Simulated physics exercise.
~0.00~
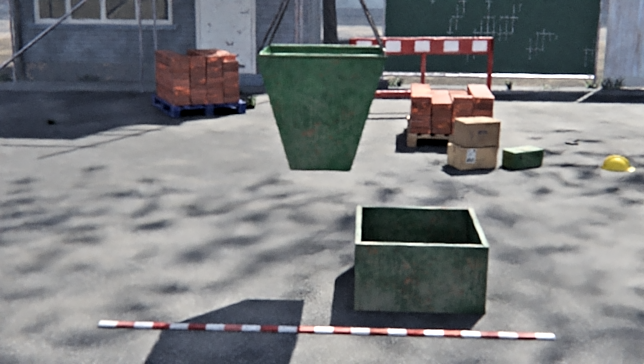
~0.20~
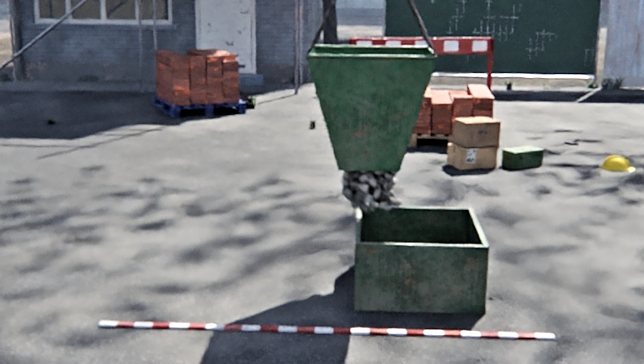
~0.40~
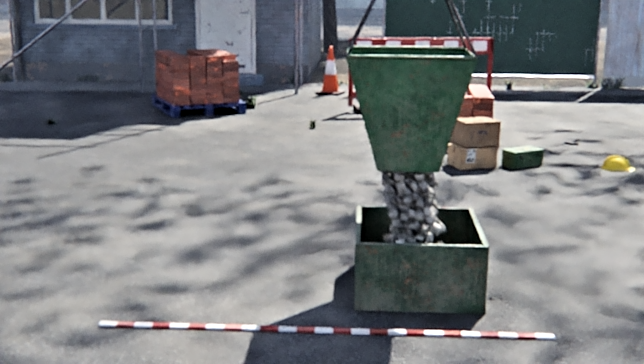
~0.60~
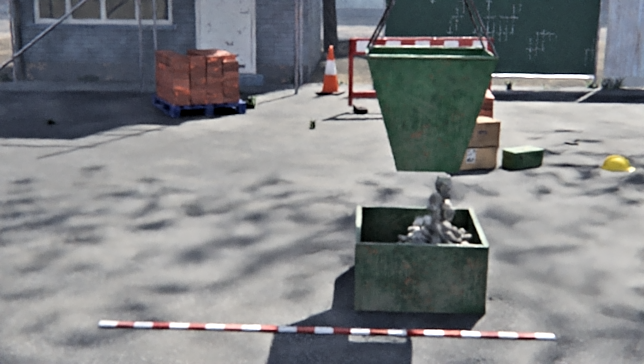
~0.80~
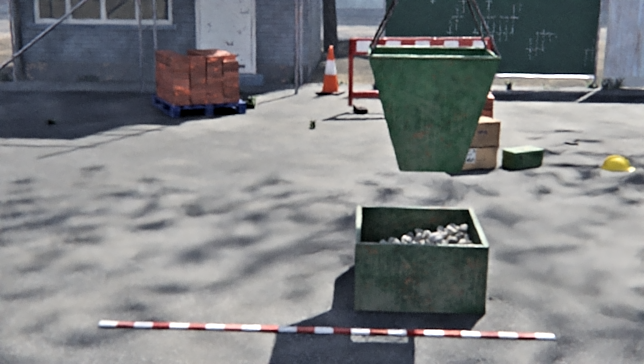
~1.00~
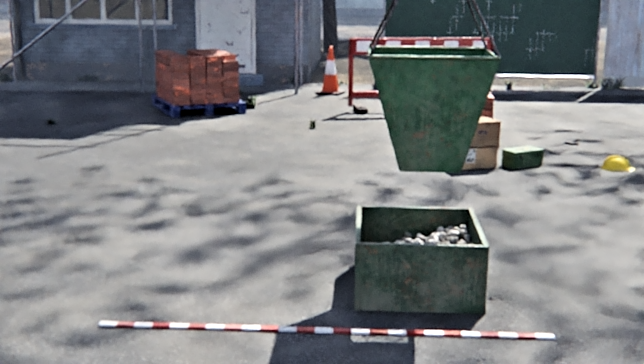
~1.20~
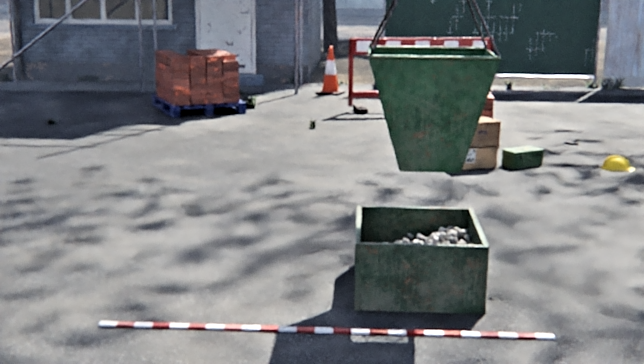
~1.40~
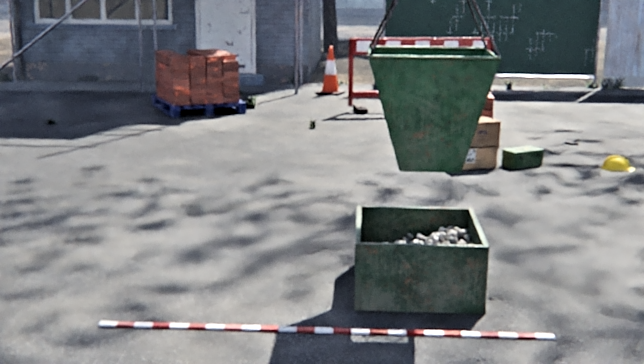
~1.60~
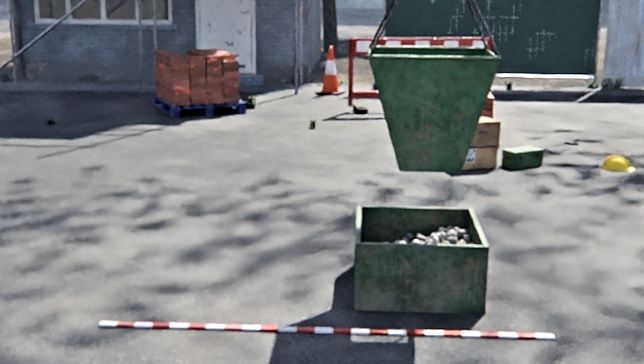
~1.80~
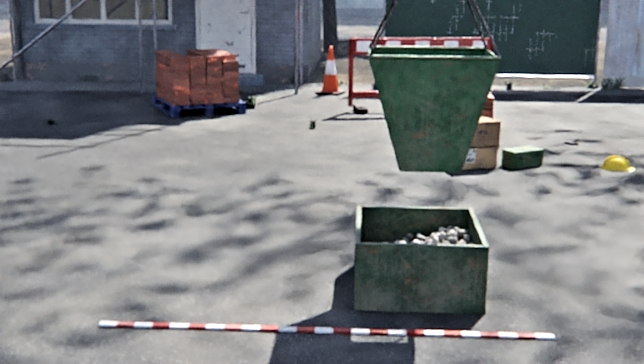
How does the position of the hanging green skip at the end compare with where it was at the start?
At the start the skip hangs above and to the left of the bin, in front of the area left of the small brick stack. By the end it has moved to the right and hangs above the right part of the bin, at about the same height.
In a sunlit paved yard with stacked bricks, boxes and a striped barrier, a green tapered skip hangs above and to the left of an open green bin. The skip glides to the right, and grey stones begin to drop from its bottom. They pour down in a thick stream into the bin while the skip keeps moving. The last stones land in a tall heap, which then slumps and spreads out. The empty skip comes to rest above the right side of the bin, and the stones lie still inside it.
